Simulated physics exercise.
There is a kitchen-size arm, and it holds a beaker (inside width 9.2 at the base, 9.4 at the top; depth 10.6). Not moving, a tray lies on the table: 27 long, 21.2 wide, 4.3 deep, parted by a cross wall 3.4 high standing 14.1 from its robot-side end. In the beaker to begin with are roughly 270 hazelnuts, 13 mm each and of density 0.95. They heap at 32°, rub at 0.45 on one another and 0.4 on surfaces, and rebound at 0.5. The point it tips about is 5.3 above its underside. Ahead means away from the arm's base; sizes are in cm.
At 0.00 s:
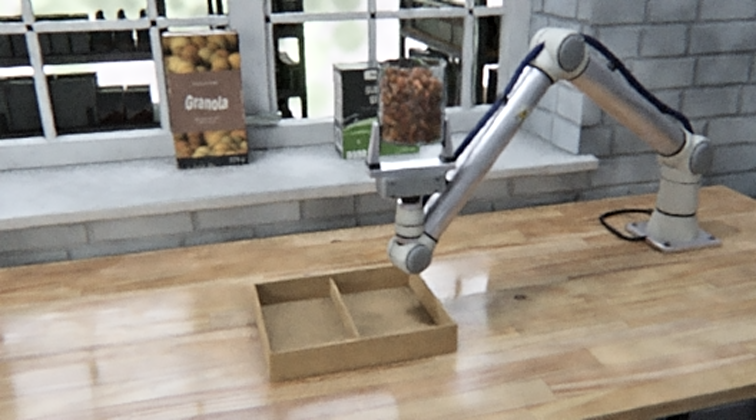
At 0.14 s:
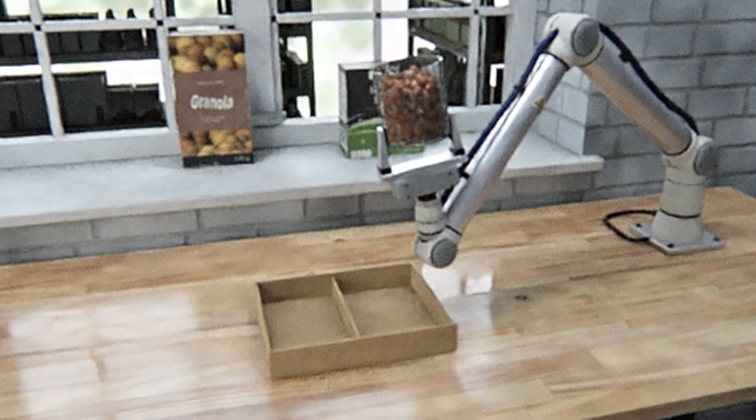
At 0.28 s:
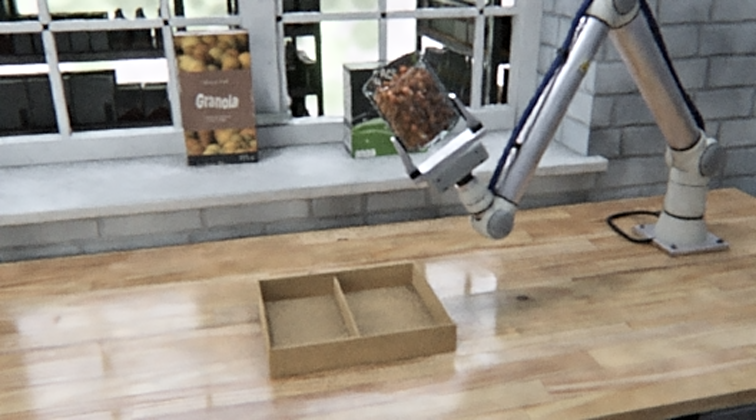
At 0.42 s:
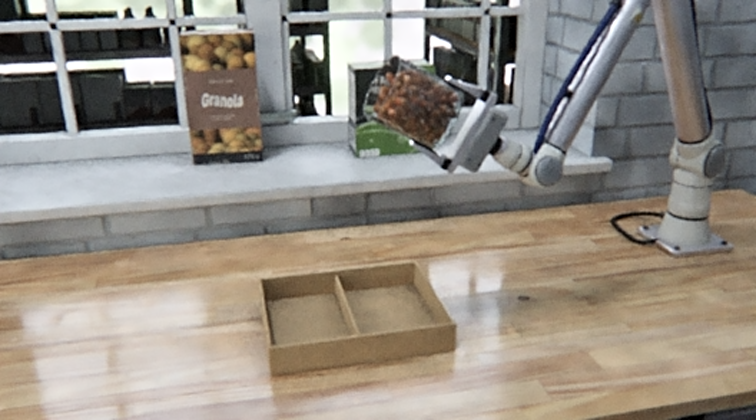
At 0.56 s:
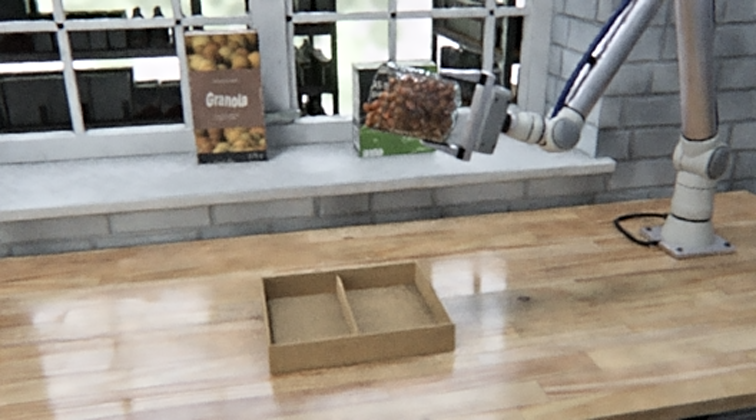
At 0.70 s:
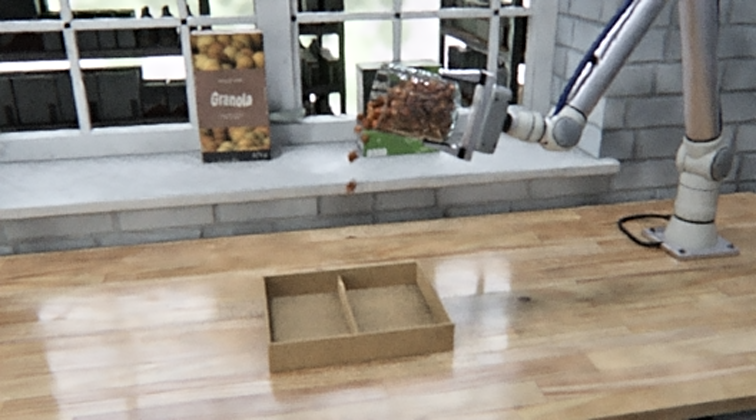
We see a robot arm holding a clear beaker of hazelnuts above a wooden table with a divided tray; the arm swings back and tilts the beaker leftward until it lies nearly sideways, and a few nuts drop out.
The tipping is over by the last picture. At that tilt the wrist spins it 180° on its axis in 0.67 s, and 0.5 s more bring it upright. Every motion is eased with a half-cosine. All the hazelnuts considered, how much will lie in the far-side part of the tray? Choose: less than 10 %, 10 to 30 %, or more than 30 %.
10 to 30 %.
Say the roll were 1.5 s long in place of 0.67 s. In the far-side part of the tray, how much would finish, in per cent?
It would come to close to 20 per cent.
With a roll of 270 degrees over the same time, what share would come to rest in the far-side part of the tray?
Share: Close to 15 %.
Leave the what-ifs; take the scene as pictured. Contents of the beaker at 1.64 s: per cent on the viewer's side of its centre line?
About 55 %.
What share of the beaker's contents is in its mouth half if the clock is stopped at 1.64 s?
35 %.
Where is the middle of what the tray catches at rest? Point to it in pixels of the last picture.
The middle lies at roughly (311, 328).
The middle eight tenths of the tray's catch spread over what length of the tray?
The stretch runs close to 14 cm along the tray.
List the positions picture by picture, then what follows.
Beaker middle at (411, 102), upright; upper third of the load around (410, 88), from x 385 to 440, top at y 70; 270 in the beaker, in the first frame.
Beaker middle at (412, 102), tipped 10°; upper third of the load around (413, 88), from x 380 to 445, top at y 70, in the second frame.
Beaker middle at (413, 103), tipped 34°; upper third of the load around (414, 89), from x 380 to 450, top at y 70, in the third frame.
Beaker middle at (414, 103), tipped 60°; upper third of the load around (416, 90), from x 380 to 455, top at y 70, in the fourth frame.
Beaker middle at (414, 104), tipped 75°; upper third of the load around (419, 91), from x 370 to 450, top at y 80, in the fifth frame.
Beaker middle at (414, 104), tipped 76°; upper third of the load around (420, 94), from x 350 to 450, top at y 80; 263 in the beaker, 7 in flight or on a rim, in the sixth frame.
By 1.17 s, tipped 76°, highest piece 39 above the table; 241 in the beaker, 17 in the far-side part, 3 in the robot-side part, 9 in flight or on a rim.
By 1.64 s, tipped 34°, highest piece 39 above the table; 221 in the beaker, 38 in the far-side part, 6 in the robot-side part, 2 on the table or floor, 3 in flight or on a rim.
By 2.07 s, upright, highest piece 40 above the table; 221 in the beaker, 40 in the far-side part, 6 in the robot-side part, 3 on the table or floor.
By 2.77 s, upright, highest piece 40 above the table; 221 in the beaker, 40 in the far-side part, 6 in the robot-side part, 3 on the table or floor.
Final count, 221 in the beaker, 40 in the far-side part, 6 in the robot-side part, 3 on the table or floor. That is 15 % in the far-side part of the tray.
